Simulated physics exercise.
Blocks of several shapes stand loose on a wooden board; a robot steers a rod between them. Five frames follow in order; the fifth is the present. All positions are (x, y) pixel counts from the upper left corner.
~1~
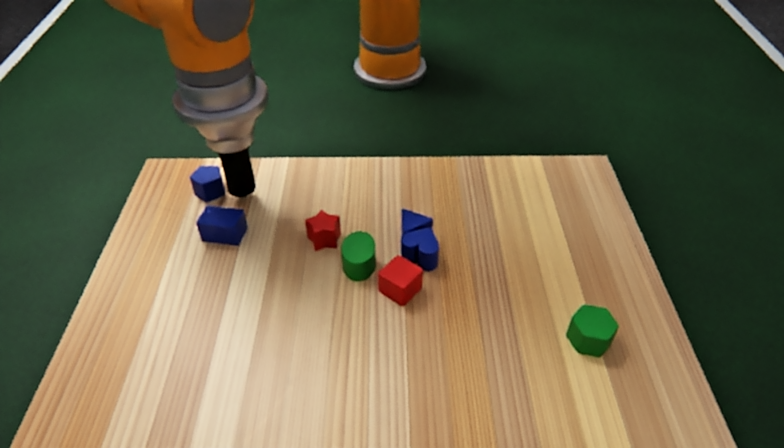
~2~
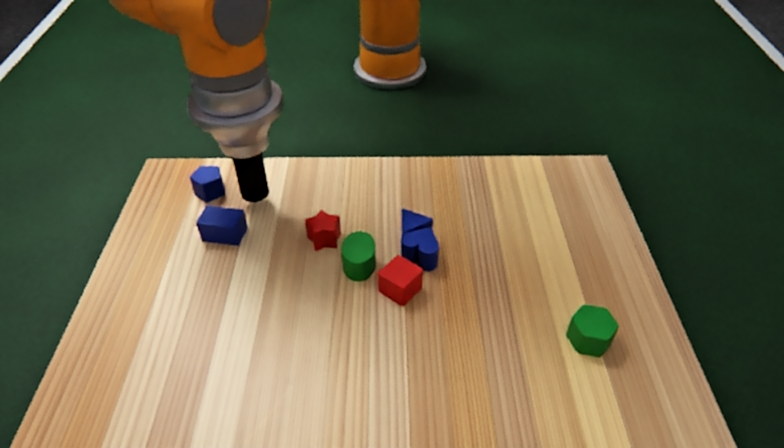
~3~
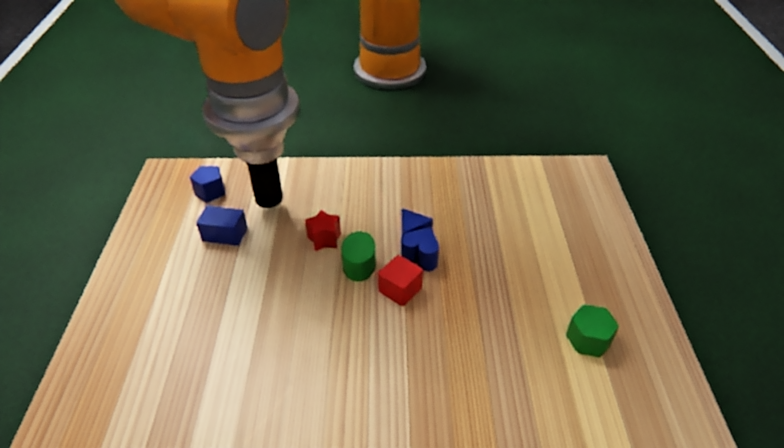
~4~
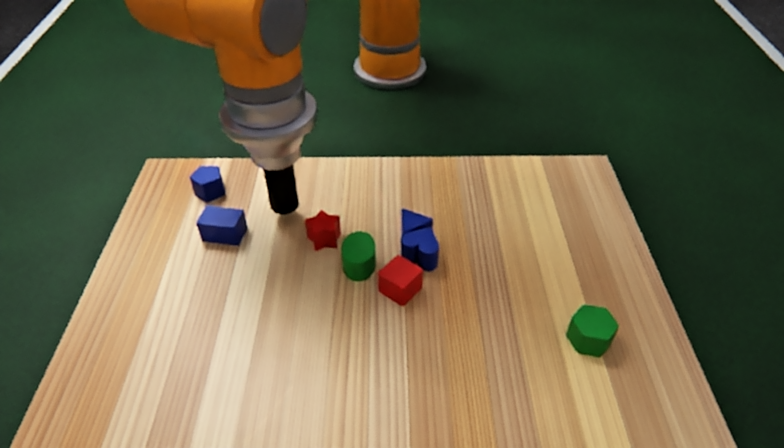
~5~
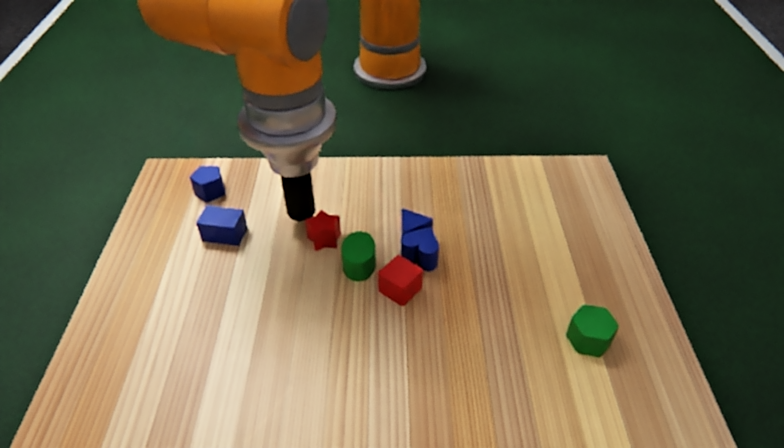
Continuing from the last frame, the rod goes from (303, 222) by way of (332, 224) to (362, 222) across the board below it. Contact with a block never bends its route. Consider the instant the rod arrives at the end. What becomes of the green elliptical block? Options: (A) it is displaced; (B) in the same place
My answer is option B.
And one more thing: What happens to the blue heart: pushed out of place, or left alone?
It stays put.
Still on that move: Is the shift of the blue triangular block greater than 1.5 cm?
No, I don't think so.
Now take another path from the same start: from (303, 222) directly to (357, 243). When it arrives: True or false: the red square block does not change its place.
It is false.
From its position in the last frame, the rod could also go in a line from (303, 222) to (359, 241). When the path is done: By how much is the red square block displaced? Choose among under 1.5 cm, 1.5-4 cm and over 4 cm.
The under 1.5 cm band.
On the path given first. Halfway along, rod at (332, 213); red star-shaped block at (331, 224), turned 40° clockwise.
At the end, rod at (362, 212); red star-shaped block at (333, 225), turned 55° clockwise; green elliptical block still; blue triangular block still; blue heart still.
